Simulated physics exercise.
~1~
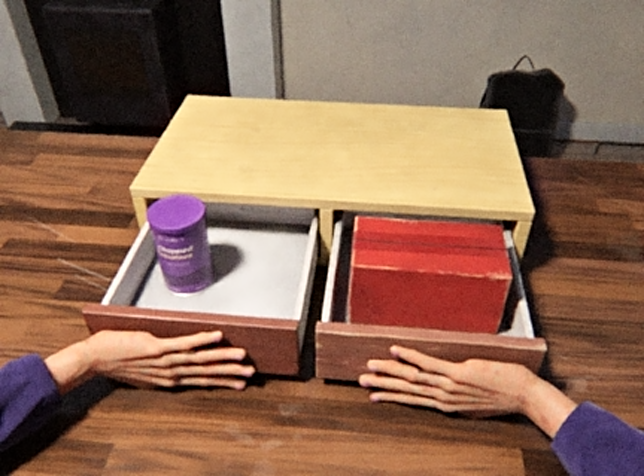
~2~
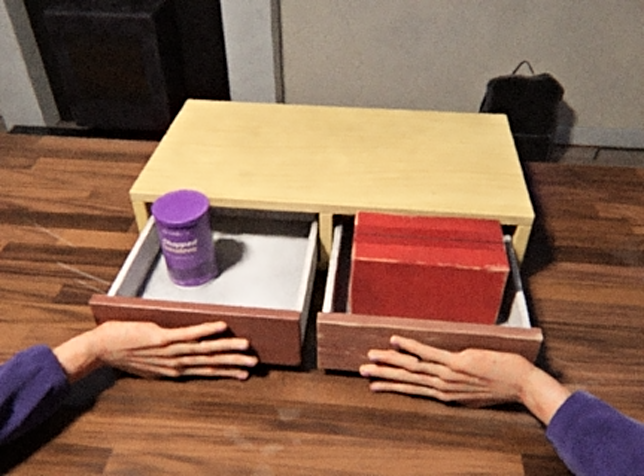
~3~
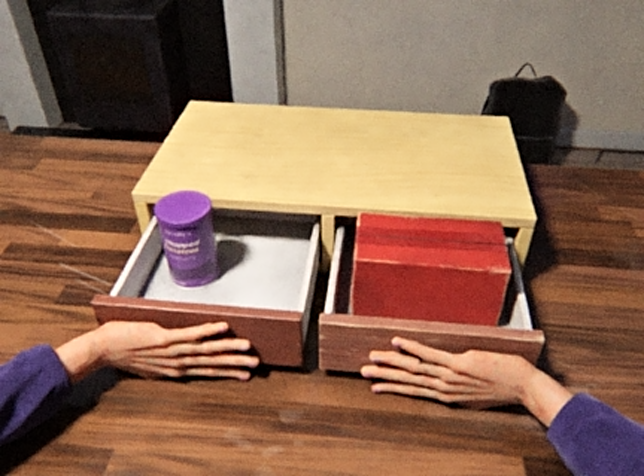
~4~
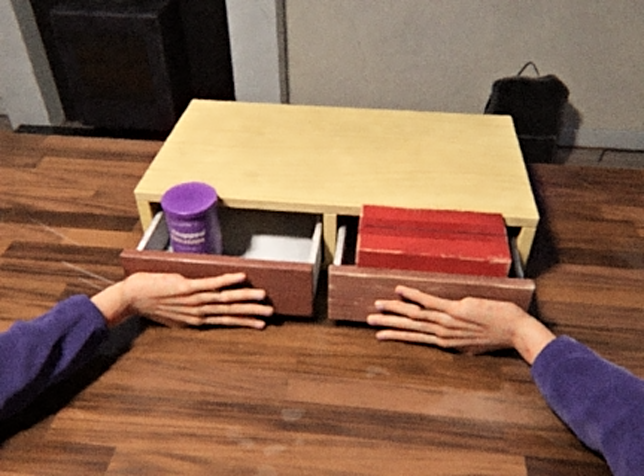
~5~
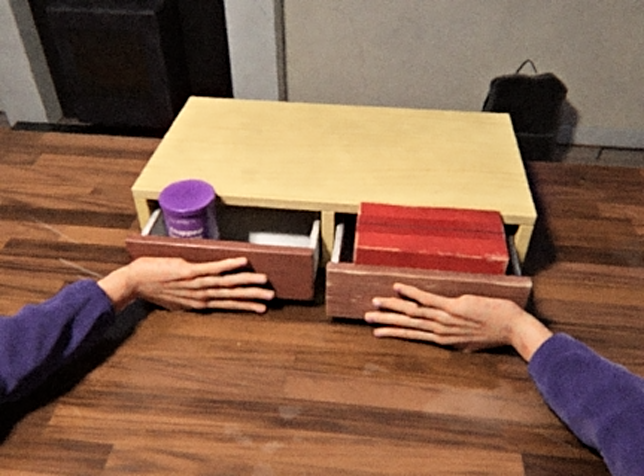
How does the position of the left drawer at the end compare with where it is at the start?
At the start the left drawer is pulled well out of the chest, and by the end it has been pushed farther in toward the chest, though it is still partly open.
